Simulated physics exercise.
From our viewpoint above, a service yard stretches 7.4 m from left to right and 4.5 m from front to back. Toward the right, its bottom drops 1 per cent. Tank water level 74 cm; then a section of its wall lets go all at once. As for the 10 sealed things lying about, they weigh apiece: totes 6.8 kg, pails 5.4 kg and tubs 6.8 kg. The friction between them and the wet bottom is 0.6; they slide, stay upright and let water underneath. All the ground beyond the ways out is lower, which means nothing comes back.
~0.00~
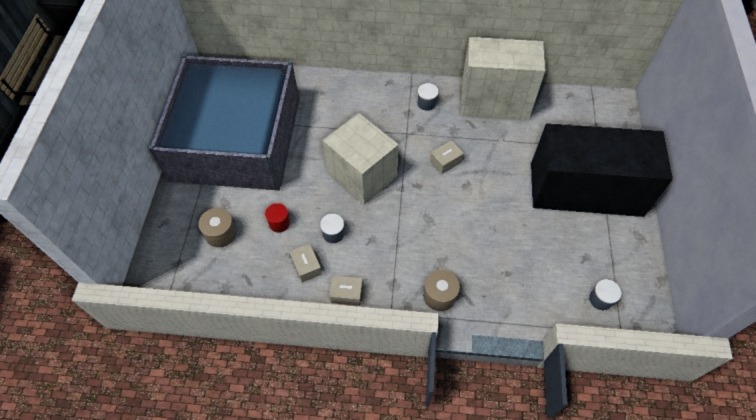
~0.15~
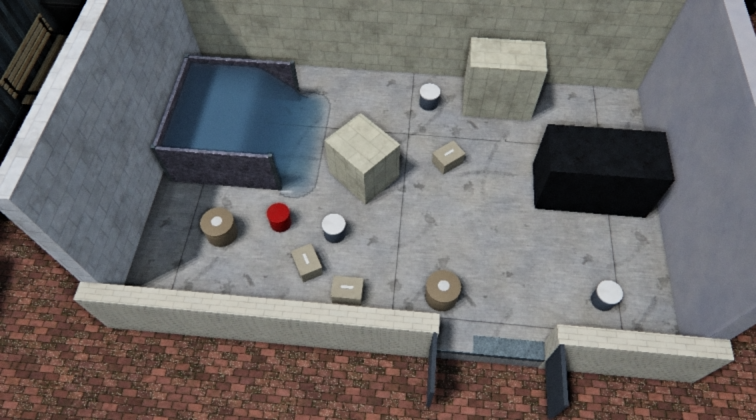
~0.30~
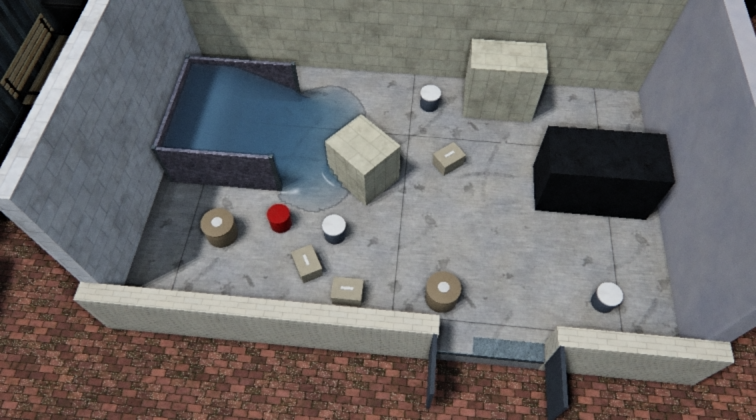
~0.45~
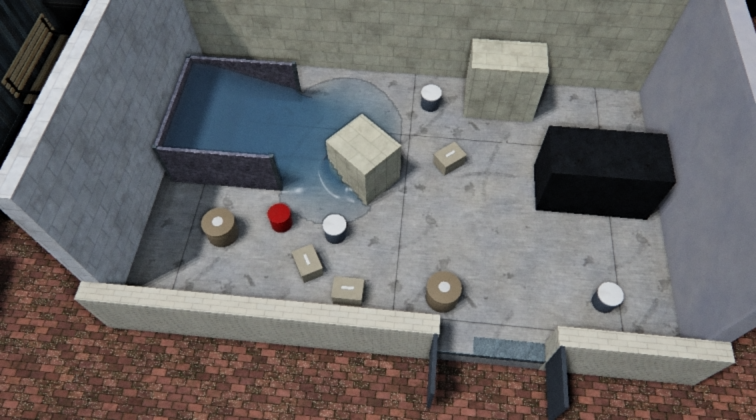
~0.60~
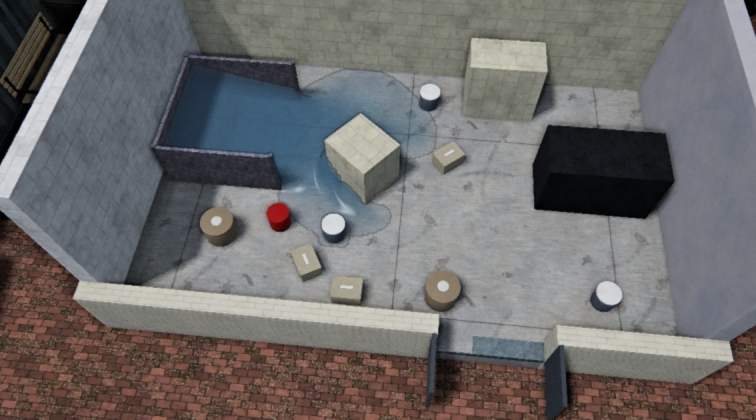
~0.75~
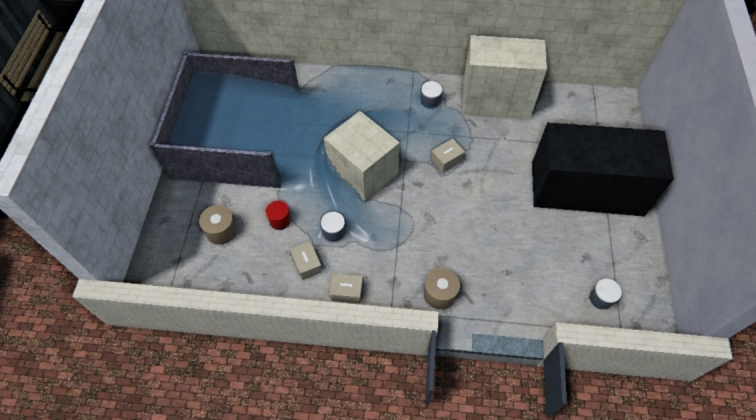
In a walled yard, water pours from a tank's open right side and spreads around a pale block.
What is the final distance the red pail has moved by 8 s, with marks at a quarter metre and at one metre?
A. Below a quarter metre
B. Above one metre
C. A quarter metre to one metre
Option A: Below a quarter metre.
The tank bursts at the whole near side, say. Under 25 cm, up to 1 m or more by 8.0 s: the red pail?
I'd say the red pail gets swept off.
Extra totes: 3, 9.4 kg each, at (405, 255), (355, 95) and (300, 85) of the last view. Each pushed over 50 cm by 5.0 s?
From first to last: Surpasses it, surpasses it, does not reach it.
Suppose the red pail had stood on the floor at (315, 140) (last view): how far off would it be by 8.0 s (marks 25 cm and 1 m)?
Put there, it wanders off a long way.
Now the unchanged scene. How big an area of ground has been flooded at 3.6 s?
At that time the wet patch spans about 28 m2.
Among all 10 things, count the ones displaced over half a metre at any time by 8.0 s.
Tally: 8.
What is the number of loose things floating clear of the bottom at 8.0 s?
At that time the total is 1.
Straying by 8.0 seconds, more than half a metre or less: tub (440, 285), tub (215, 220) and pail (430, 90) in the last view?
In turn: More, short of it, over.
After 1.6 s the red pail is near (277, 210), 0.0 m from its start, aground; 0 of 10 are out; 1 afloat.
After 3.6 s the red pail is near (275, 212), 0.0 m from its start, aground; 1 of 10 are out; 4 afloat.
After 5.6 s the red pail is near (275, 212), 0.0 m from its start, aground; 2 of 10 are out; 3 afloat.
After 8.0 s the red pail is near (275, 212), 0.0 m from its start, aground; 3 of 10 are out; 1 afloat.
